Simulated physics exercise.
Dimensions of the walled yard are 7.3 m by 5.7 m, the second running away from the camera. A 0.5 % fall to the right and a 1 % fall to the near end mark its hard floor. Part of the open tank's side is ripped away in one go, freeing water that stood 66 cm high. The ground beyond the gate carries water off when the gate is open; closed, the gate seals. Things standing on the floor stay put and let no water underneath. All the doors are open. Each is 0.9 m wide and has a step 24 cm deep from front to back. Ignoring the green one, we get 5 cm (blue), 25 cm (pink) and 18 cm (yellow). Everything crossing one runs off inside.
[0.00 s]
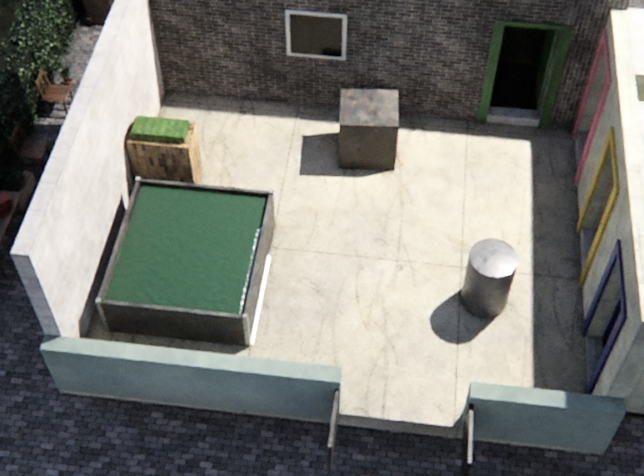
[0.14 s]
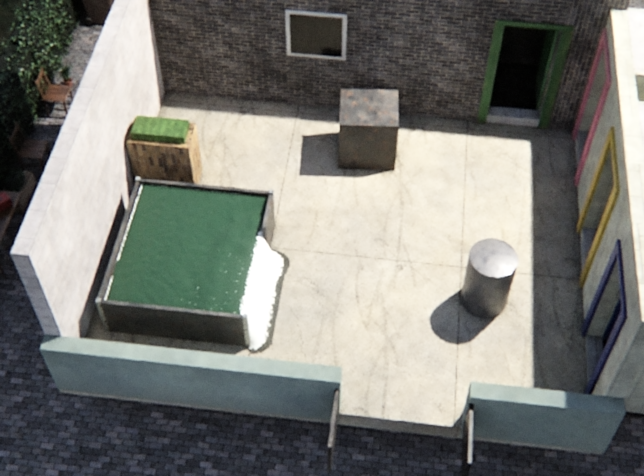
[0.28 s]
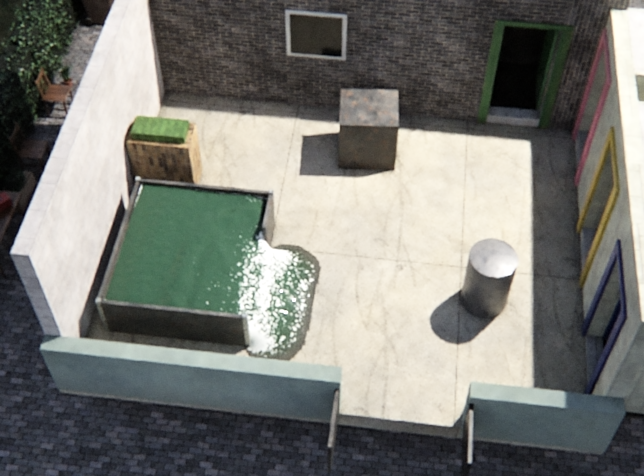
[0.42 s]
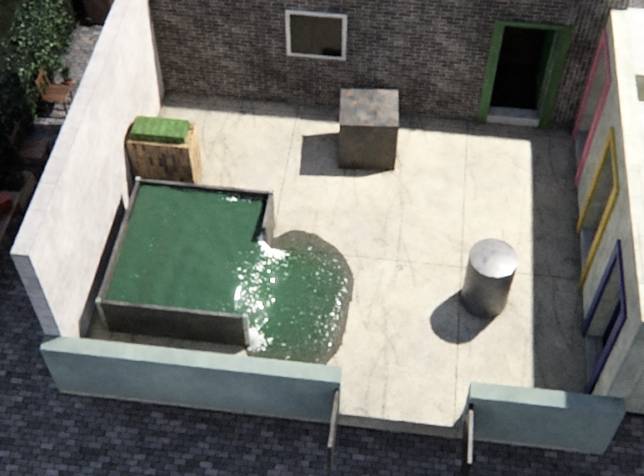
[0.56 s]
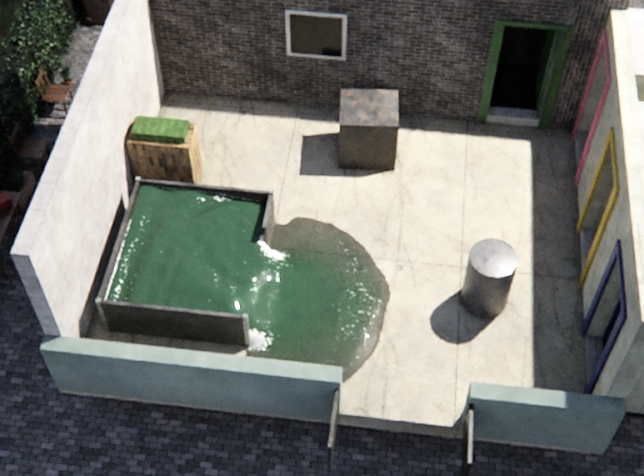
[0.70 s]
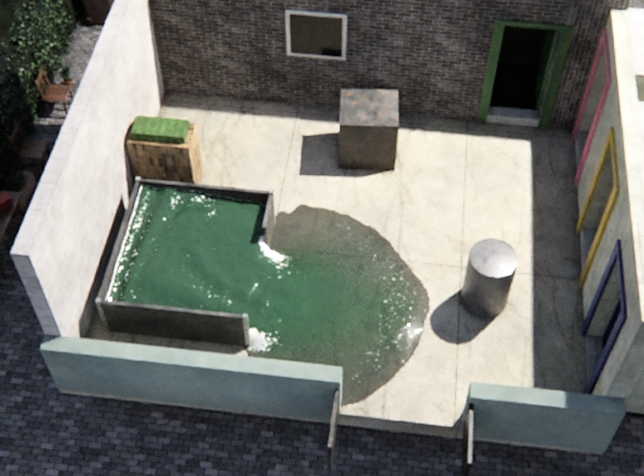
Green water bursts from the right side of a square open tank at the left of a pale walled yard, seen from high above by a still camera. A grey block, a silvery cylinder and a small green-topped wooden box stand around it, with pink, yellow and blue doorways at right. The water pours out white and foaming, then spreads rightward in a widening, glinting rounded pool as ripples cross the tank.
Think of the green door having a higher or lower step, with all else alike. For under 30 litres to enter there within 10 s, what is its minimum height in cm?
Its minimum height would be about 9.5 cm.
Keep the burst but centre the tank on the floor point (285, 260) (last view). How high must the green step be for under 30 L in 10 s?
I'd put it at close to 12.5 cm.
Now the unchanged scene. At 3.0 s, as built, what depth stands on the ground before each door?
Blue door 25 cm, green door 0 cm, pink door 10 cm, yellow door 13 cm.
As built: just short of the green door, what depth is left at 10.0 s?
About 6.5 cm.
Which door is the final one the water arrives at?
It's the green one.
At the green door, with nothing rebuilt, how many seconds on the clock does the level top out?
Around 5.5 s, give or take.
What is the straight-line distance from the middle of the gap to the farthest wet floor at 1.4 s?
Near 4.8 metres, give or take.
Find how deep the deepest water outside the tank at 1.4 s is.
I'd estimate roughly 34 cm.
After 1.4 s water covers 35 % of the floor, deepest (34 cm) near (262, 323); it has not reached the green door.
After 3.0 s water covers 55 % of the floor, deepest (42 cm) near (583, 414); it has not reached the green door.
After 10.0 s water covers 90 % of the floor, deepest (10 cm) near (568, 346); 7 cm at the green door, 0 litres in over its 17 cm step.
At the green door as built, the water arrived by 3.5 s and peaked near 16 cm at 5.6 s.
With a step of 8 cm, 44 litres would have come in within the 10 s; with 10.5 cm, 20 litres. So under 30 litres takes about 9.5 cm.
